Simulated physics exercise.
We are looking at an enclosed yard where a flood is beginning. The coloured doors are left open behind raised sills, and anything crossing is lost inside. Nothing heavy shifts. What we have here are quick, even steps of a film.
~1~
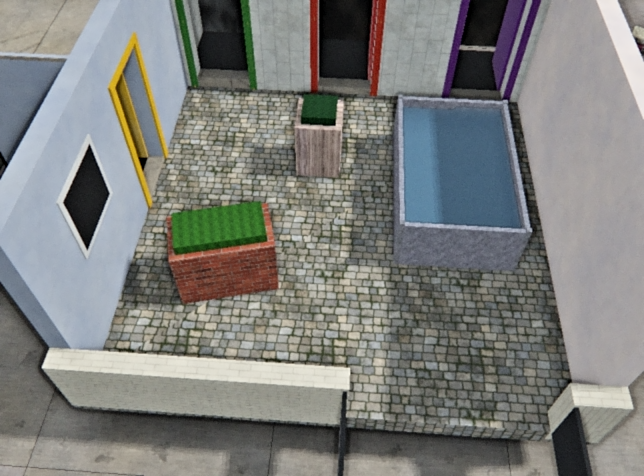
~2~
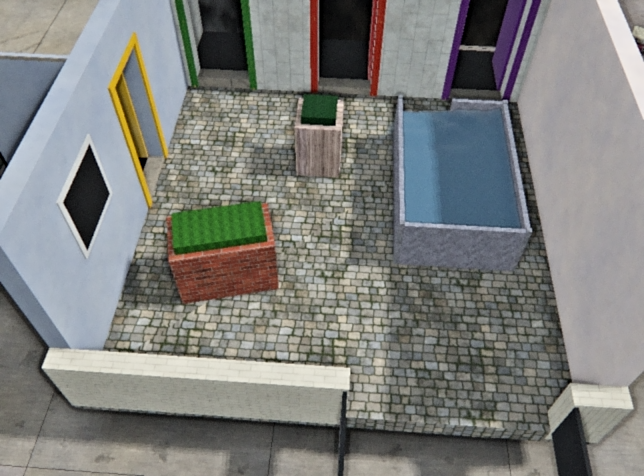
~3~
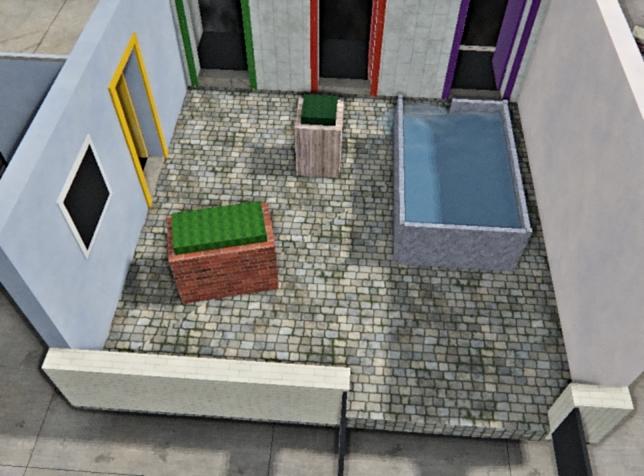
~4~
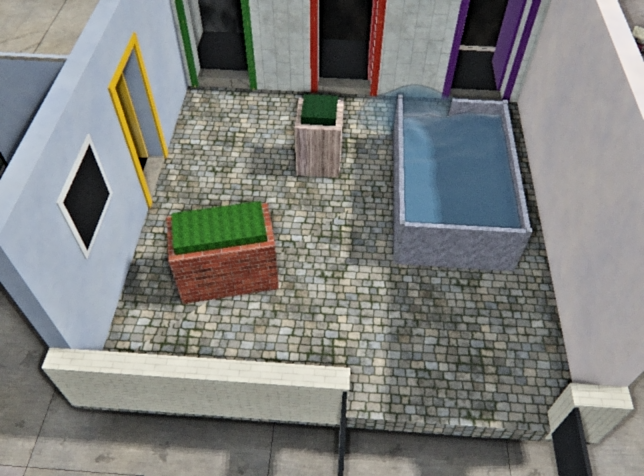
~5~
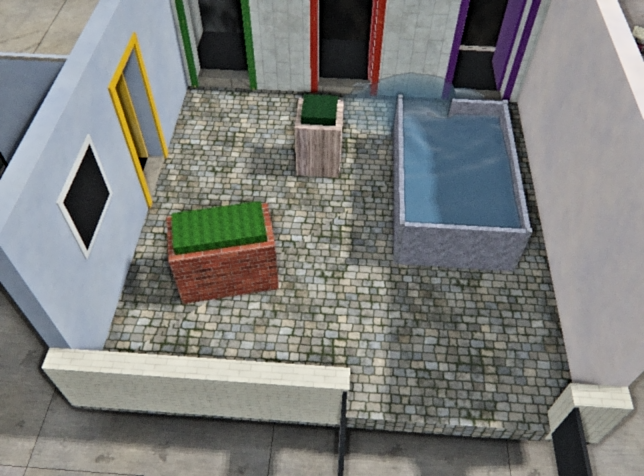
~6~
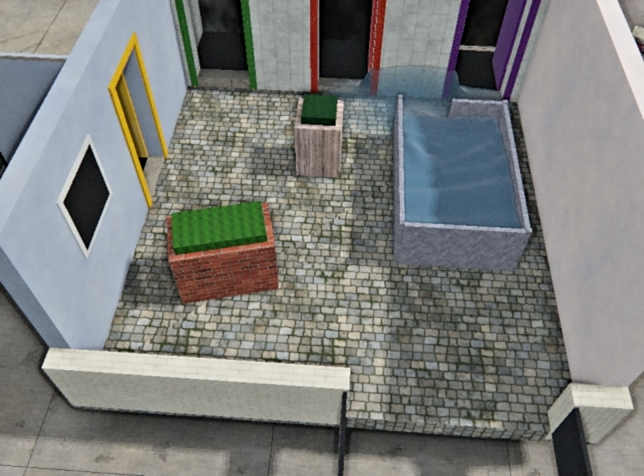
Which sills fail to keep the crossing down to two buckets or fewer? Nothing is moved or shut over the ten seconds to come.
At the end, the yellow door will most likely go past the limit; the green door will most likely keep inside the limit; the red door will most likely go past the limit; the purple door will most likely go past the limit.
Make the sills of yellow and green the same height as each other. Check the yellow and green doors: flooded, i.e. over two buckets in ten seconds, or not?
The yellow one falls short, the green one exceeds it.
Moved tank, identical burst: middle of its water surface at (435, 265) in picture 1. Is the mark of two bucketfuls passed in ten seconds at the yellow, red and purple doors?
So the yellow one comes in lower, while the red one tops the limit and the purple one tops the limit.
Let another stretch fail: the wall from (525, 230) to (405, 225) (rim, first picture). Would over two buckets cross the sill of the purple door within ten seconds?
Lab note: Purple door sits below the threshold.
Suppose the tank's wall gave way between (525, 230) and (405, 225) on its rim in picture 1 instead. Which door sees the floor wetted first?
The yellow one.
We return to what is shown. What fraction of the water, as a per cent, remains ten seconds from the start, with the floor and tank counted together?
I'd put it near 72 %.
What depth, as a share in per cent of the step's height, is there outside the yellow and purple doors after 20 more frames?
In turn 210 and 330 per cent.
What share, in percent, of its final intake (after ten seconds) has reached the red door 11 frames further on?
By then roughly 60 percent of the ten-second total is in.
A moment on, water covers 20 % of the floor; the yellow door not reached, the green door wet at the sill, nothing in, the red door under two buckets in, the purple door over two buckets in.
Next, water covers 35 % of the floor; the yellow door not reached, the green door wet at the sill, nothing in, the red door over two buckets in, the purple door over two buckets in.
Then, water covers 50 % of the floor; the yellow door under two buckets in, the green door wet at the sill, nothing in, the red door over two buckets in, the purple door far over two buckets in.
Later, water covers 75 % of the floor; the yellow door over two buckets in, the green door under two buckets in, the red door over two buckets in, the purple door far over two buckets in.
In the end, water covers 95 % of the floor; the yellow door over two buckets in, the green door under two buckets in, the red door over two buckets in, the purple door far over two buckets in.
